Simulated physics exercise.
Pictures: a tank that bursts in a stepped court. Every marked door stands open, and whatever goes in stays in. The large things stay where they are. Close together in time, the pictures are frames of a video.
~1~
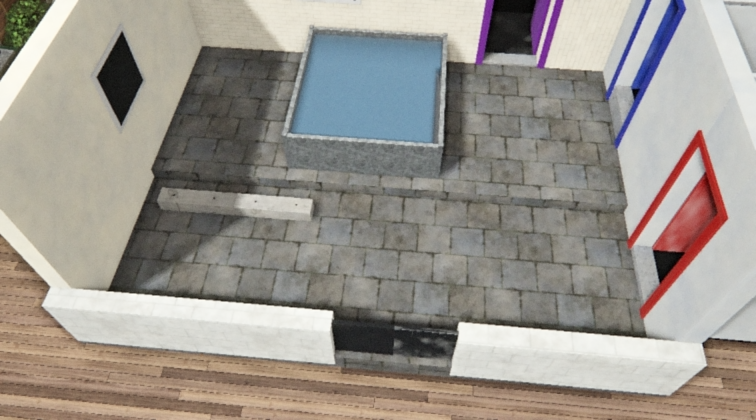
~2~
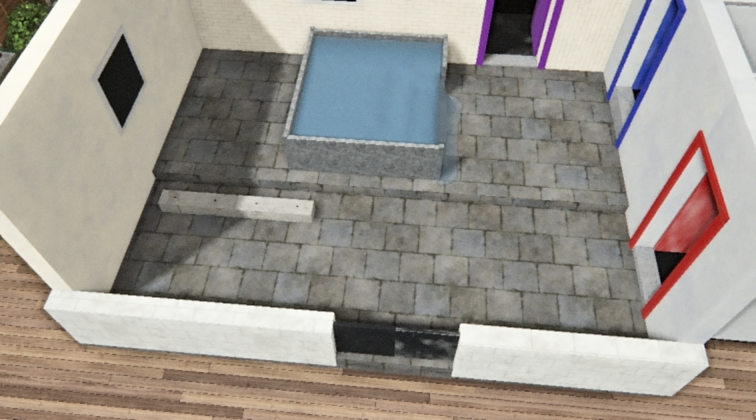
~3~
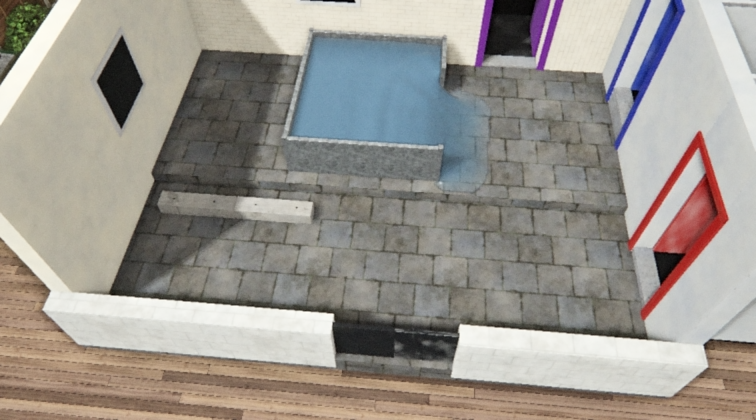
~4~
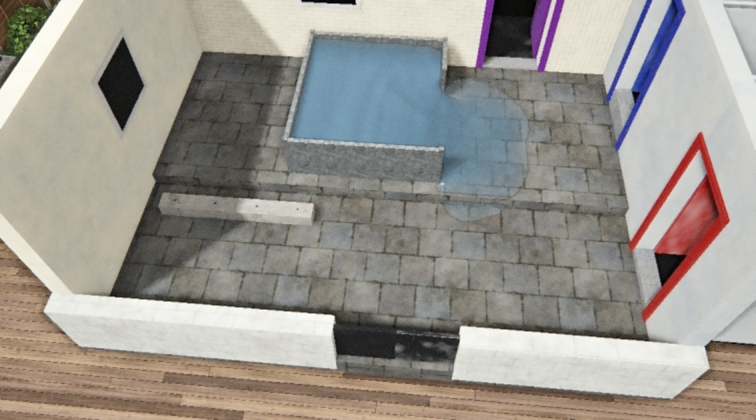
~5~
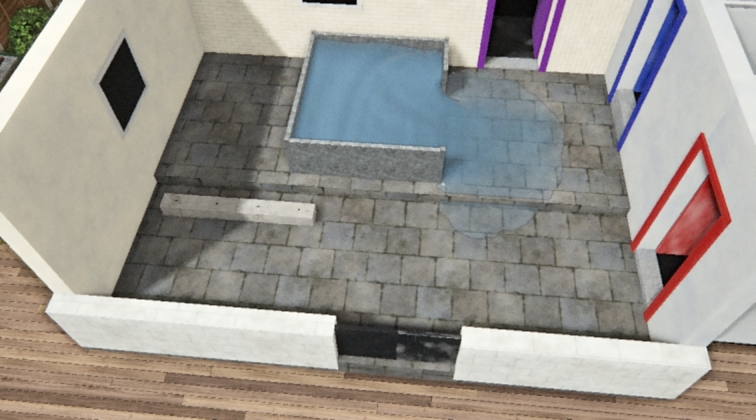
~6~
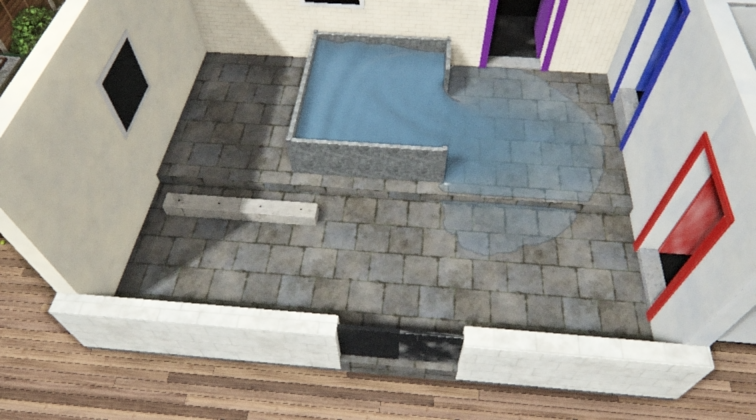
In the video, a raised tank of still blue water stands in a walled, stone-paved court; water then pours from its right side, spreading rightward across the paving and forward over a low step in a widening, translucent sheet.
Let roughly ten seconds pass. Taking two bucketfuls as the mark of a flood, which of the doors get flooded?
The purple door gets flooded, the blue door stays below the mark, the red door gets flooded.
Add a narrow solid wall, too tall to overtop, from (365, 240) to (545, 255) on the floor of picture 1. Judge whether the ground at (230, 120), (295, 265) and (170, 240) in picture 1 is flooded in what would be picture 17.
The first spot is untouched, the second untouched, the third untouched.
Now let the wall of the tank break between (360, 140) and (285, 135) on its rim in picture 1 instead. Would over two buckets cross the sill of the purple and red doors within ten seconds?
Result - purple door: Below threshold, red door: Above threshold.
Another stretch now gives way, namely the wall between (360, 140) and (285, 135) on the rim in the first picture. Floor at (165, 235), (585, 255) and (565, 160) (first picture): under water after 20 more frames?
In the order given: Swamped, swamped and untouched.
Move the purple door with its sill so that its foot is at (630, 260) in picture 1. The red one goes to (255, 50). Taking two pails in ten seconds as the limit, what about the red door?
Result for red: It comes in under it.
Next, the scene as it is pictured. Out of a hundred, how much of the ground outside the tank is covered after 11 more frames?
I'd put it at roughly 35 per cent.
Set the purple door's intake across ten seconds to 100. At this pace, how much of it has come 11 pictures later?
Near 5 per cent, give or take.
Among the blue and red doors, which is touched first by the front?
Answer: The one in blue.
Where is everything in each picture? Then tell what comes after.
The first picture shows still water in the tank at (371, 86).
In the second picture, the front is at (448, 98), out from the gap at (438, 128).
In the third picture, the front is at (466, 189), out from the gap at (437, 130).
In the fourth picture, the front is at (509, 102), out from the gap at (438, 132).
In the fifth picture, water pours out at (439, 132) and has run to (554, 121).
In the sixth picture, water pours out at (442, 131) and has run to (598, 134).
A moment on, water covers 30 % of the floor; the purple door wet at the sill, nothing in, the blue door wet at the sill, nothing in, the red door wet at the sill, nothing in.
Next, water covers 35 % of the floor; the purple door under two buckets in, the blue door wet at the sill, nothing in, the red door under two buckets in.
Then, water covers 50 % of the floor; the purple door over two buckets in, the blue door under two buckets in, the red door over two buckets in.
Later, water covers 80 % of the floor; the purple door over two buckets in, the blue door under two buckets in, the red door far over two buckets in.
In the end, water covers 85 % of the floor; the purple door far over two buckets in, the blue door under two buckets in, the red door far over two buckets in.
